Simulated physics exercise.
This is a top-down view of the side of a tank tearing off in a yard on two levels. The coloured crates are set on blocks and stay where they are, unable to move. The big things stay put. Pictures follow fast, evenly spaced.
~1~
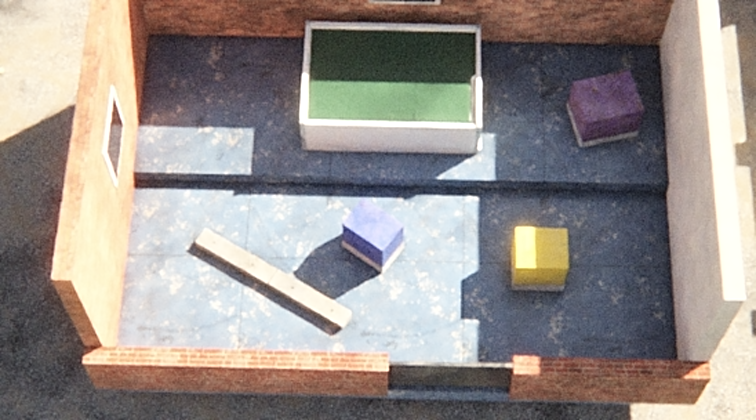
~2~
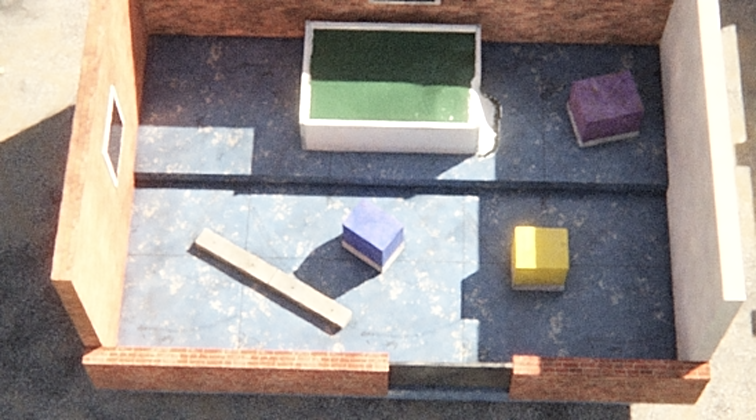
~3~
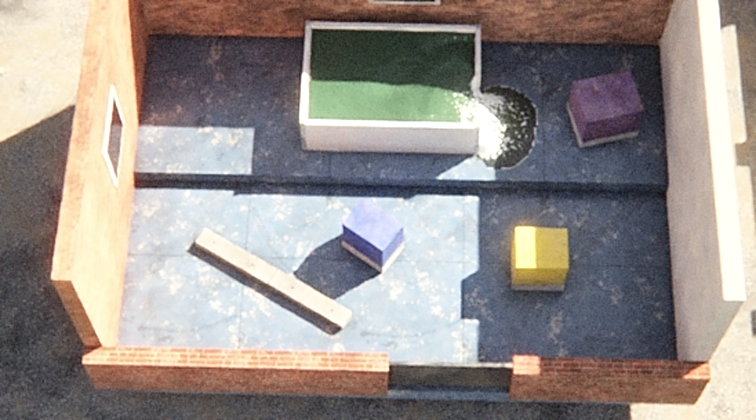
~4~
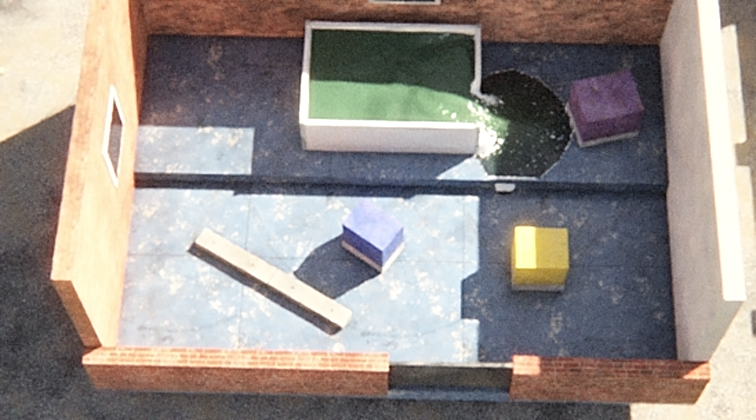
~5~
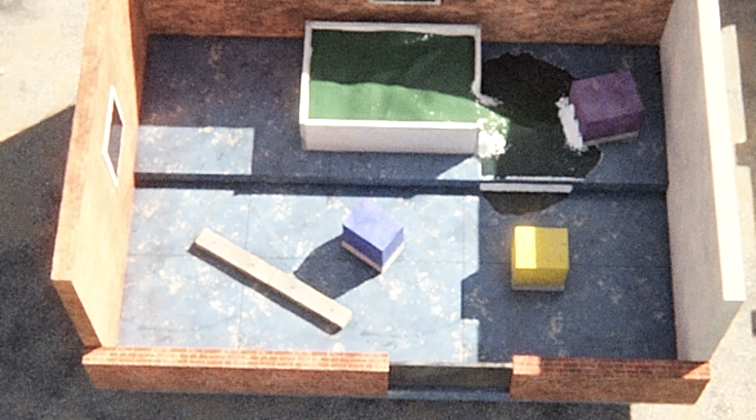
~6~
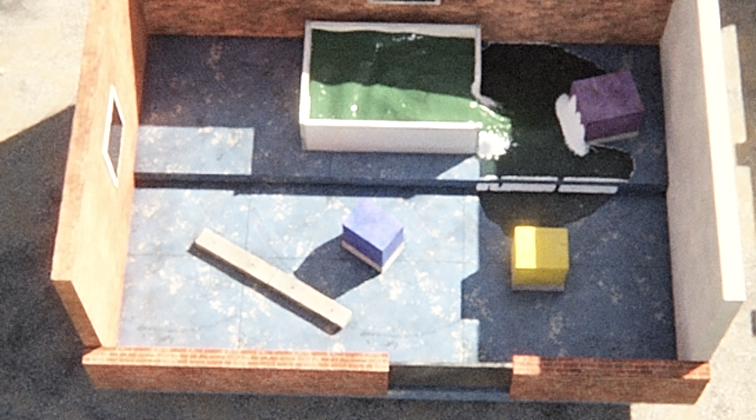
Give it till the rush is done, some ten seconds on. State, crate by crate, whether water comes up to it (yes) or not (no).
As I see it, the purple crate will be reached; the yellow crate will not be reached; the blue crate will not be reached.
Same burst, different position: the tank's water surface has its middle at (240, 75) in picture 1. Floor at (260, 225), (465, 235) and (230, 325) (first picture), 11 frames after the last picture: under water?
Results in order - left untouched, swamped, left untouched.
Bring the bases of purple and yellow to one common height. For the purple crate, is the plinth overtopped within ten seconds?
Purple: Flooded.
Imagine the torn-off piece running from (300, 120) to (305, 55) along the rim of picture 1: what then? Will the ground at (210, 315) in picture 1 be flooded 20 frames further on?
Result for the point: Drenched.
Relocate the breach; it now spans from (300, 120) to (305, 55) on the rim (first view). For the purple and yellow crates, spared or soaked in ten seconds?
As it turns out, the purple crate is left untouched, and the yellow crate is left untouched.
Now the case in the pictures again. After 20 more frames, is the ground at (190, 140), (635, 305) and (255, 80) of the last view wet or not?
Going through them one by one, the first is spared, the second waterlogged and the third spared.
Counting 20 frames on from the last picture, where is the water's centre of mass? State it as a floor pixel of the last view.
My reading is close to (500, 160).
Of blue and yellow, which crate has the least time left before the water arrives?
The crate marked yellow.
A moment on, water covers 20 % of the floor; the purple crate water round its plinth, the yellow crate water round its plinth, the blue crate not reached.
Next, water covers 25 % of the floor; the purple crate water round its plinth, the yellow crate water round its plinth, the blue crate not reached.
Then, water covers 40 % of the floor; the purple crate water round its plinth, the yellow crate water round its plinth, the blue crate not reached.
Later, water covers 70 % of the floor; the purple crate water round its plinth, the yellow crate water round its plinth, the blue crate water round its plinth.
In the end, water covers 80 % of the floor; the purple crate was topped, the yellow crate stayed above the water, the blue crate stayed above the water.
